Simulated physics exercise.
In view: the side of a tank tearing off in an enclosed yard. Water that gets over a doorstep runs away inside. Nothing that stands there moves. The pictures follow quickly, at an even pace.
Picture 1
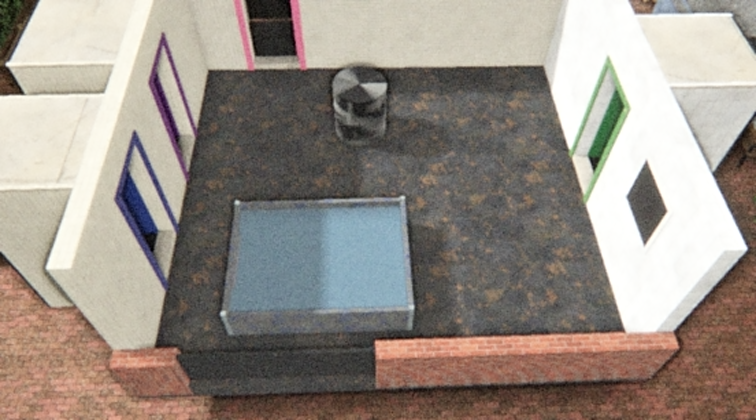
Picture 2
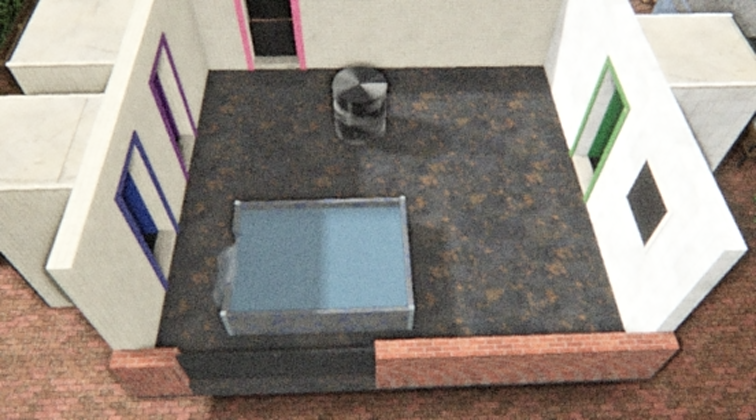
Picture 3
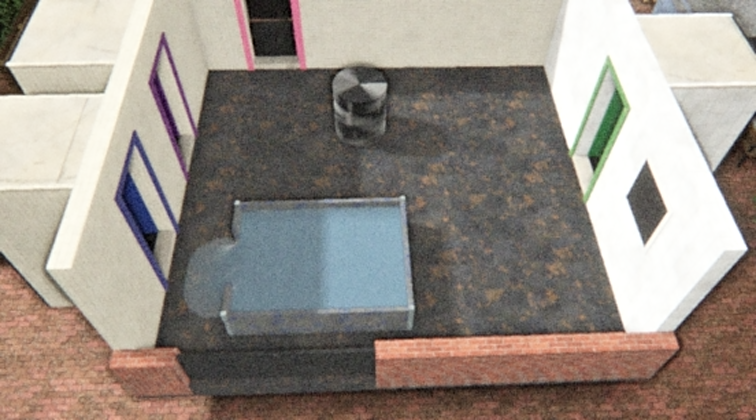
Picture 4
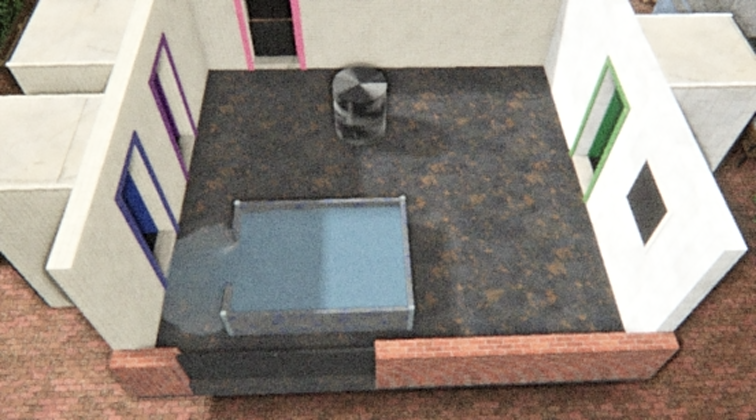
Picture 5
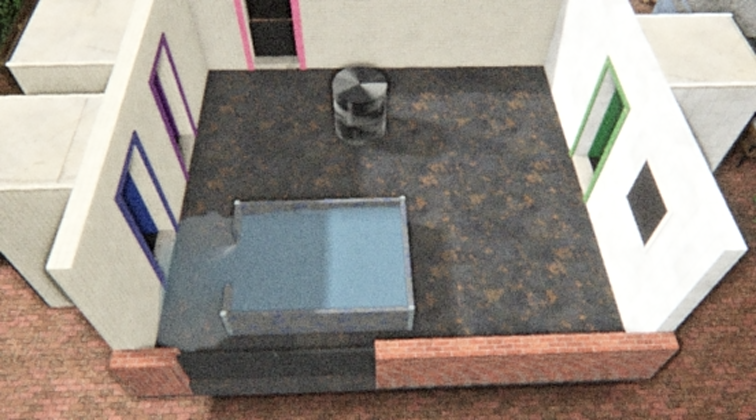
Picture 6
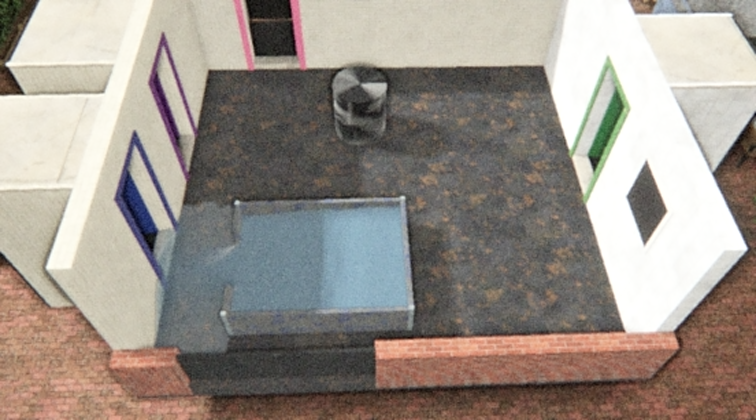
At first, a clear-walled tank of still blue water sits in a walled yard, near a shiny cylinder. Then the tank's left side opens and water bulges out, spreading left across the dark floor toward the blue-framed doorway. Finally, the shallow sheet widens along the left wall, its edge creeping toward the back.
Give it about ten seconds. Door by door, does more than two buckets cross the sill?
In the end: The pink door admits no more than that; the blue door lets in a lot; the green door admits no more than that; the purple door admits no more than that.
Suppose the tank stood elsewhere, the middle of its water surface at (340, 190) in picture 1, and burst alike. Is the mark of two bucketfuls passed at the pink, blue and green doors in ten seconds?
Then: Pink door takes less, blue door takes more, green door stays under.
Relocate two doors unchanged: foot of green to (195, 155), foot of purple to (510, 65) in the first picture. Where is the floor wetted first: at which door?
That is the blue door.
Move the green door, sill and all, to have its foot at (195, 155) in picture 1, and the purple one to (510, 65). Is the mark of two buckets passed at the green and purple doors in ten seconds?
Green door keeps below it; purple door keeps below it.
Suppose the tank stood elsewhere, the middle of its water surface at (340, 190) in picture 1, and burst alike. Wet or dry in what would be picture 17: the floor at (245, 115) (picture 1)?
At that place: Under water.
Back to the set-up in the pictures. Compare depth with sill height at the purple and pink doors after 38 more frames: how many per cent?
In turn 40 and 60 per cent.
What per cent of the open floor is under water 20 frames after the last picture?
About 35 per cent.
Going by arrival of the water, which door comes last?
I say the door marked green.
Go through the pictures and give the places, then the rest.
Still water in the water tank at (320, 256), in the first picture.
Water pours out at (238, 270) and has run to a hidden place, in the second picture.
Water pours out at (239, 271) and has run to (197, 257), in the third picture.
The front is at (174, 250), out from the gap at (239, 271), in the fourth picture.
The front is at (178, 228), out from the gap at (239, 271), in the fifth picture.
The front is at (182, 210), out from the gap at (238, 271), in the sixth picture.
A moment on, water covers 10 % of the floor; the pink door not reached, the blue door over two buckets in, the green door not reached, the purple door wet at the sill, nothing in.
Next, water covers 20 % of the floor; the pink door not reached, the blue door far over two buckets in, the green door not reached, the purple door wet at the sill, nothing in.
Then, water covers 35 % of the floor; the pink door wet at the sill, nothing in, the blue door far over two buckets in, the green door not reached, the purple door wet at the sill, nothing in.
Later, water covers 60 % of the floor; the pink door wet at the sill, nothing in, the blue door far over two buckets in, the green door wet at the sill, nothing in, the purple door wet at the sill, nothing in.
In the end, water covers 80 % of the floor; the pink door wet at the sill, nothing in, the blue door far over two buckets in, the green door wet at the sill, nothing in, the purple door wet at the sill, nothing in.
